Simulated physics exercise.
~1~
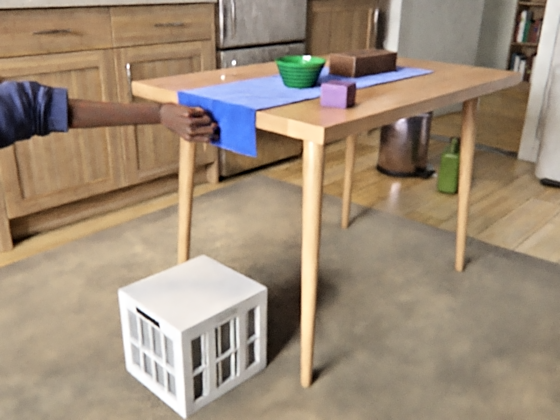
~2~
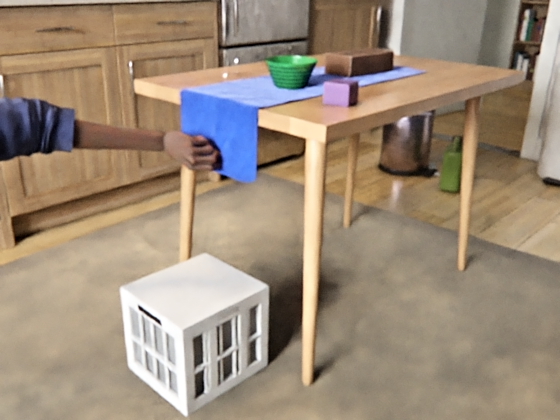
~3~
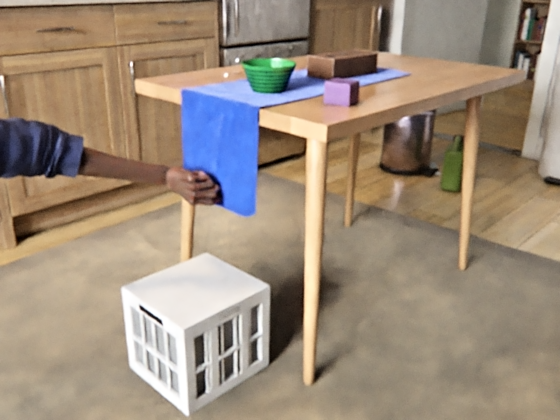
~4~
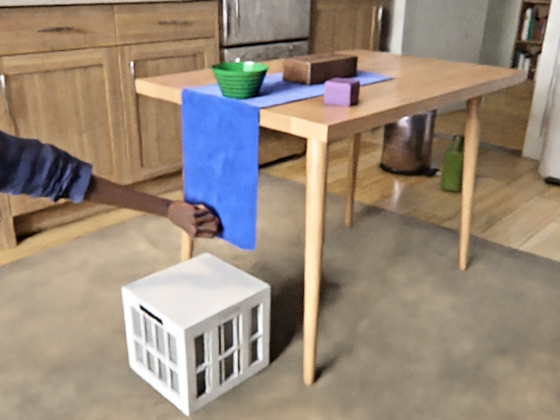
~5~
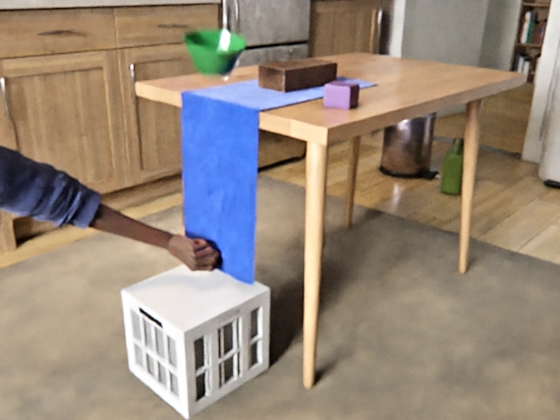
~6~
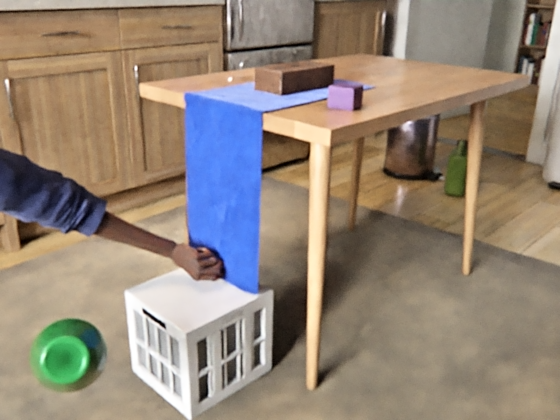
In a kitchen with wooden cabinets, seen from slightly above by a gently swaying camera, a light wooden table stands on a grey rug. A blue runner lies along it, holding a green bowl and a brown brick, with a purple block nearby and a white crate below. A dark-sleeved arm reaches in from the left and draws the hanging end downward. The bowl and brick slide left with the cloth while the block stays put. As the hem reaches the crate, the bowl tips over the edge, ending low at the left, while brick and block remain on the table.
